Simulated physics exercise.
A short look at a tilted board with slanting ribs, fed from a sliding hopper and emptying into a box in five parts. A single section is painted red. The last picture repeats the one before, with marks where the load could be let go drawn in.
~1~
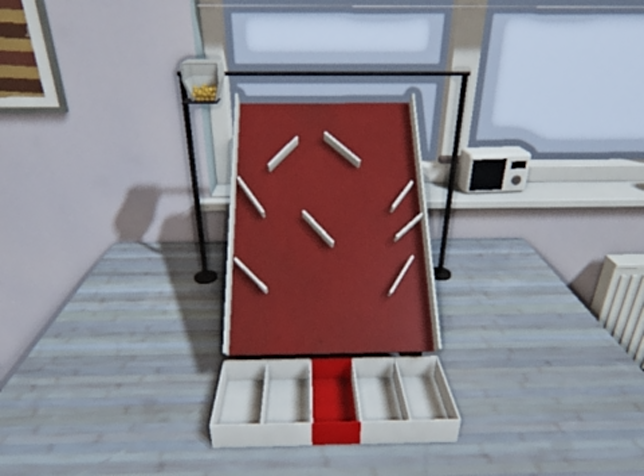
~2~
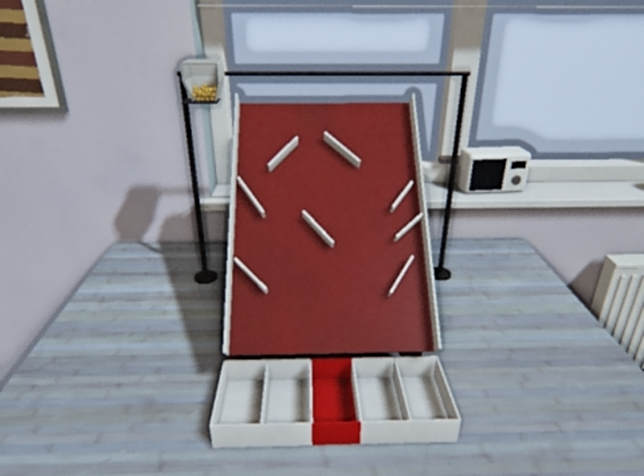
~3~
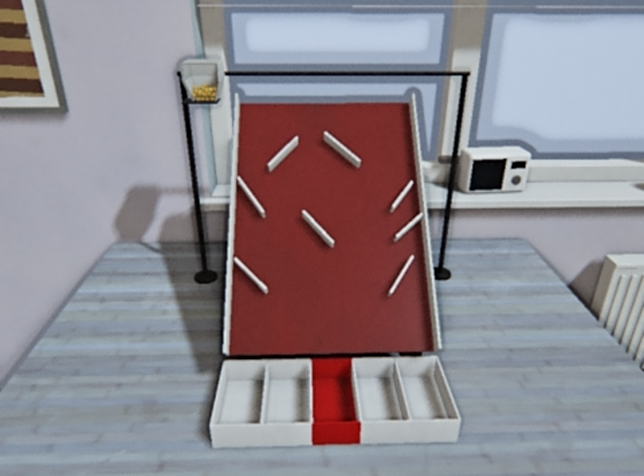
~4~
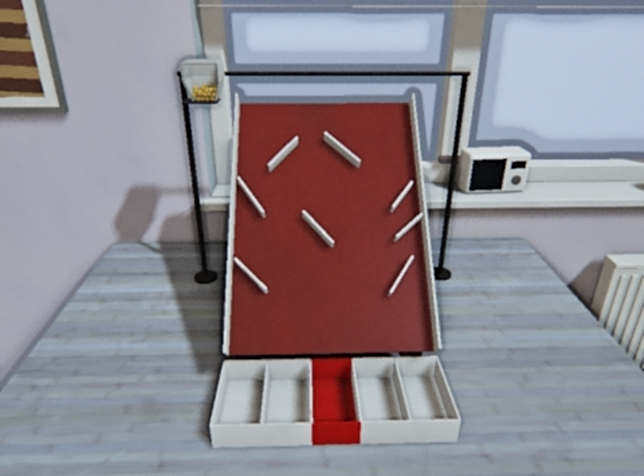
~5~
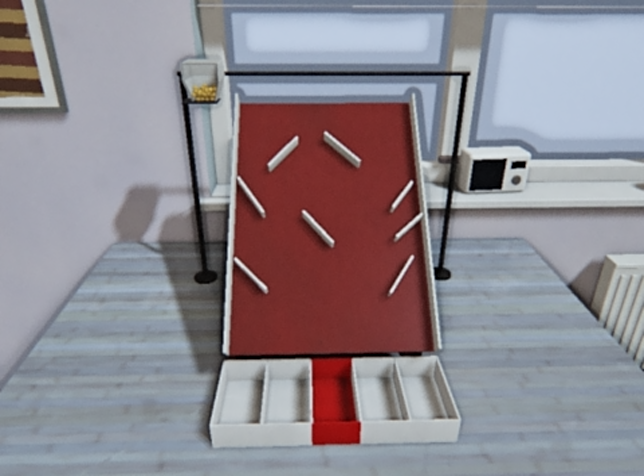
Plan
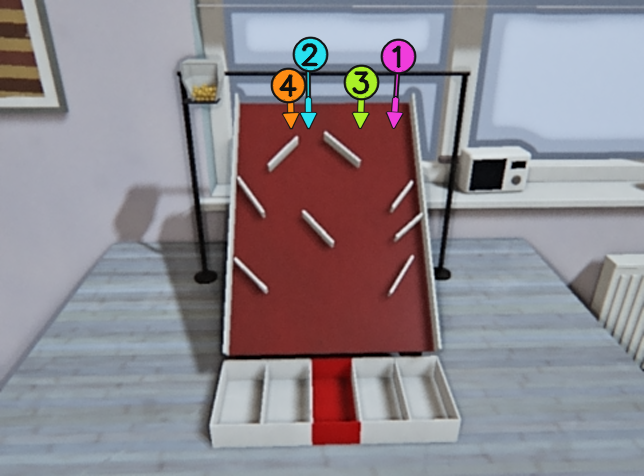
A tilted red board with slanting white ribs stands motionless above a five-part box.
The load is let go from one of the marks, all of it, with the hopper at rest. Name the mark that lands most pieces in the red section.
Mark 1 does it best.
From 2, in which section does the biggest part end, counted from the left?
The fourth.
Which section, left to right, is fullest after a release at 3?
It is the fourth one.
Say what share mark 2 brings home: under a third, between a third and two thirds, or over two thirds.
It is under a third.
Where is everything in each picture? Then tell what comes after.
In the first picture, hopper (205, 91), puffed corn balls, door shut.
In the second picture, ribs (269, 165) to (297, 137), (325, 132) to (360, 161), (238, 177) to (263, 212).
In the third picture, ribs (393, 207) to (412, 181), (303, 211) to (333, 242), (397, 237) to (422, 213).
In the fourth picture, ribs (235, 258) to (266, 289), (391, 293) to (413, 256).
In the fifth picture, red section (336, 432), number 3 of 5 from the left.
On the marked copy, mark 1 meets the board at (394, 122); mark 2 meets the board at (308, 122); mark 3 meets the board at (360, 122); mark 4 meets the board at (291, 122).
For mark 1, roughly two thirds in the red section, roughly a third in other sections, just a few held on the board, just a few outside the box.
For mark 2, about a tenth in the red section, the larger part in other sections, just a few outside the box.
For mark 3, roughly a quarter in the red section, the larger part in other sections.
For mark 4, roughly a quarter in the red section, roughly two thirds in other sections, just a few held on the board, just a few outside the box.
